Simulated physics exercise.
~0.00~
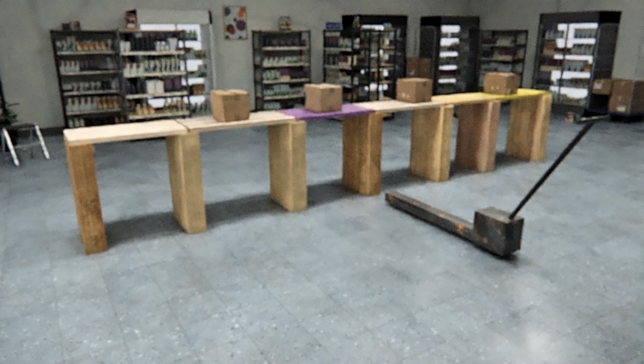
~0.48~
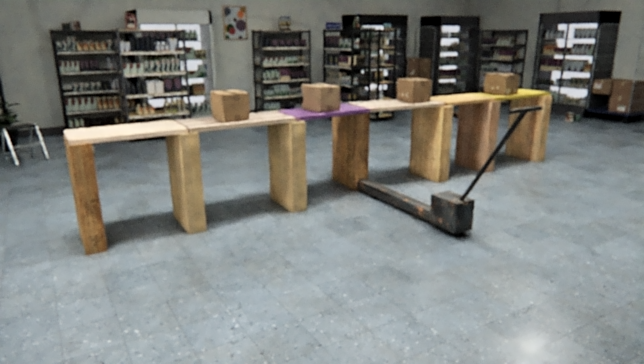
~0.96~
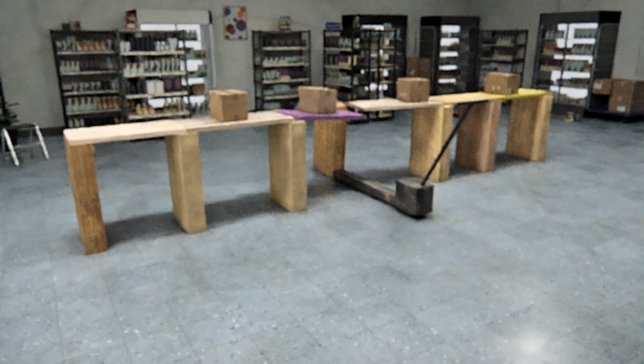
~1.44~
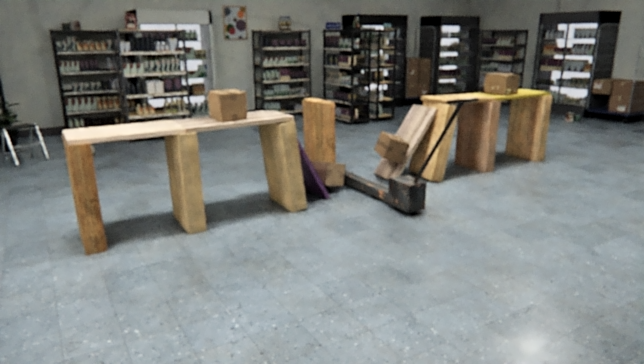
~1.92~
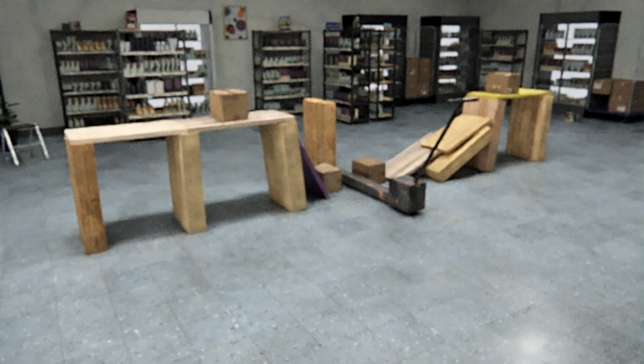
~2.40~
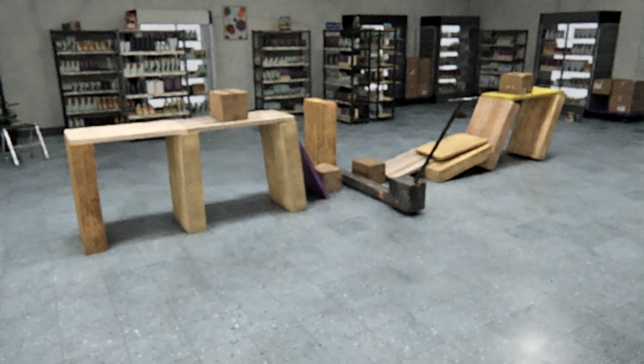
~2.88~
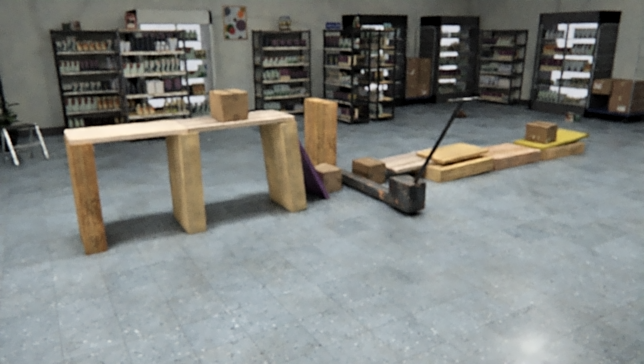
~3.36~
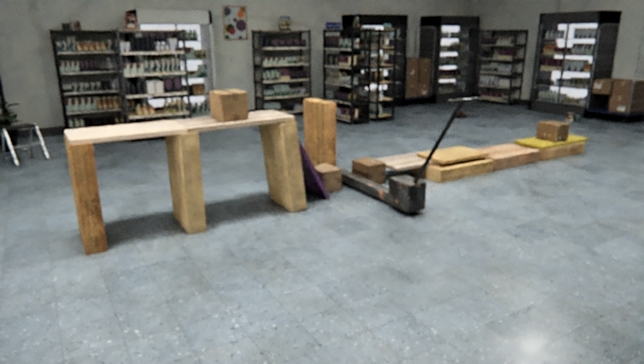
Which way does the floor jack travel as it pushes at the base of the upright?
The jack moves toward the left.
On a shop floor, a jack shoves an upright and much of the shelf collapses rightward.
